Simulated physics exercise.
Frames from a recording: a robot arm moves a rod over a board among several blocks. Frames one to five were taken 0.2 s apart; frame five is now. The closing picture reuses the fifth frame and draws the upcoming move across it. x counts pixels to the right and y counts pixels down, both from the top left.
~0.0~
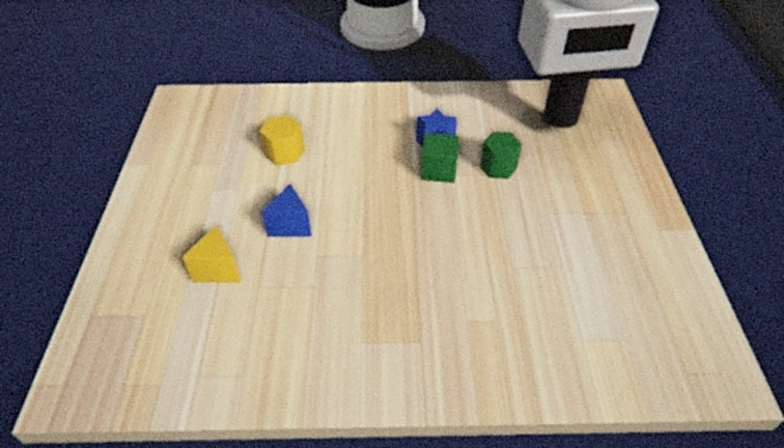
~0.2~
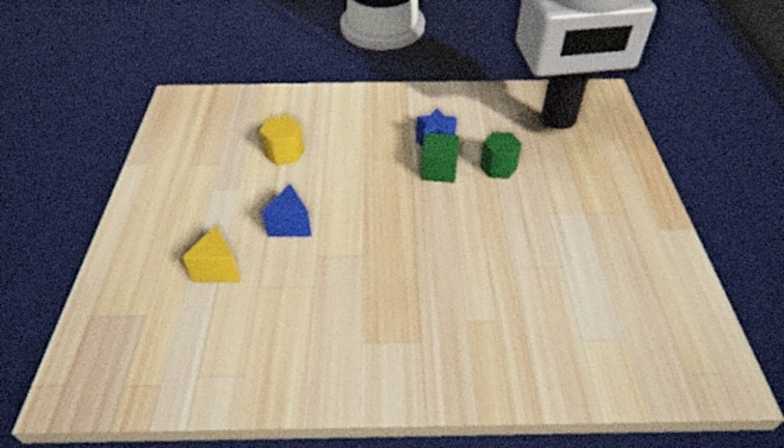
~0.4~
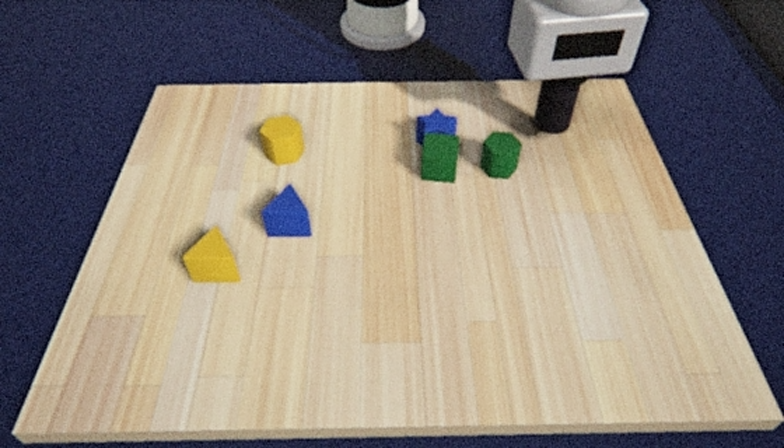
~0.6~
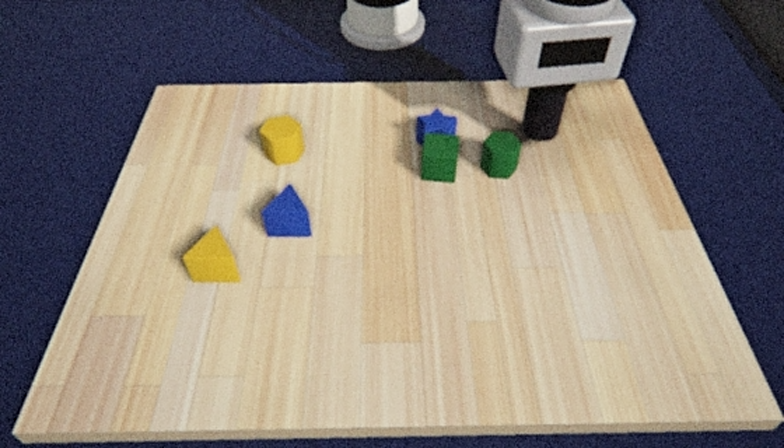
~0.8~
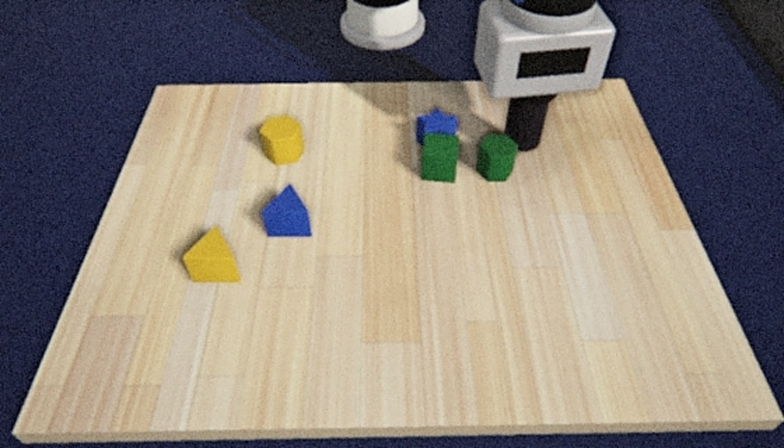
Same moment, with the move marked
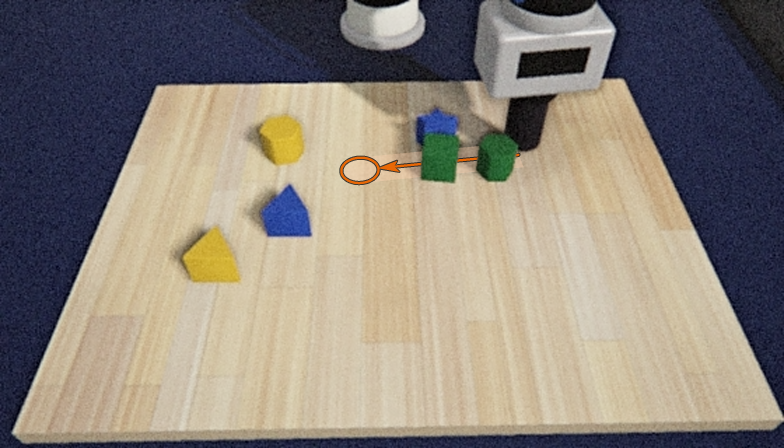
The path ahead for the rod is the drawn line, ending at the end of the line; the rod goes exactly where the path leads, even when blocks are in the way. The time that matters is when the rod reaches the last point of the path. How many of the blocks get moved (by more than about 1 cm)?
My best guess is that three blocks or more move over 1 cm.
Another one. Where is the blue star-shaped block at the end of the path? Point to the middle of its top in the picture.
When the path ends, it will be at (417, 117).
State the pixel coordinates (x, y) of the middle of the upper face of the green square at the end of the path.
I'd guess (382, 168).
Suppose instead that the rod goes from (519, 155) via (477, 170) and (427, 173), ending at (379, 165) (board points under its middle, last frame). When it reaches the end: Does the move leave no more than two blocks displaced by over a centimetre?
Final answer: Yes.
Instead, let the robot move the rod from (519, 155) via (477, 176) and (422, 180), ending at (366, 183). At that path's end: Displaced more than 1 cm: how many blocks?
Number moved: 2.
The drawn path runs in a line from (519, 155) to (360, 170).
The first path, step by step. One third of the way, rod (467, 145); green square (432, 147); green six-sided block (475, 158), turned 55° anticlockwise.
Two thirds of the way, rod (413, 150); blue star-shaped block (417, 117), turned 70° clockwise; green square (396, 161), turned 65° anticlockwise; green six-sided block (474, 159), turned 60° anticlockwise.
At the end, rod (359, 155); yellow six-sided block not moved; blue star-shaped block (417, 117), turned 75° clockwise; green square (382, 168), turned 105° anticlockwise; green six-sided block (474, 159), turned 60° anticlockwise.
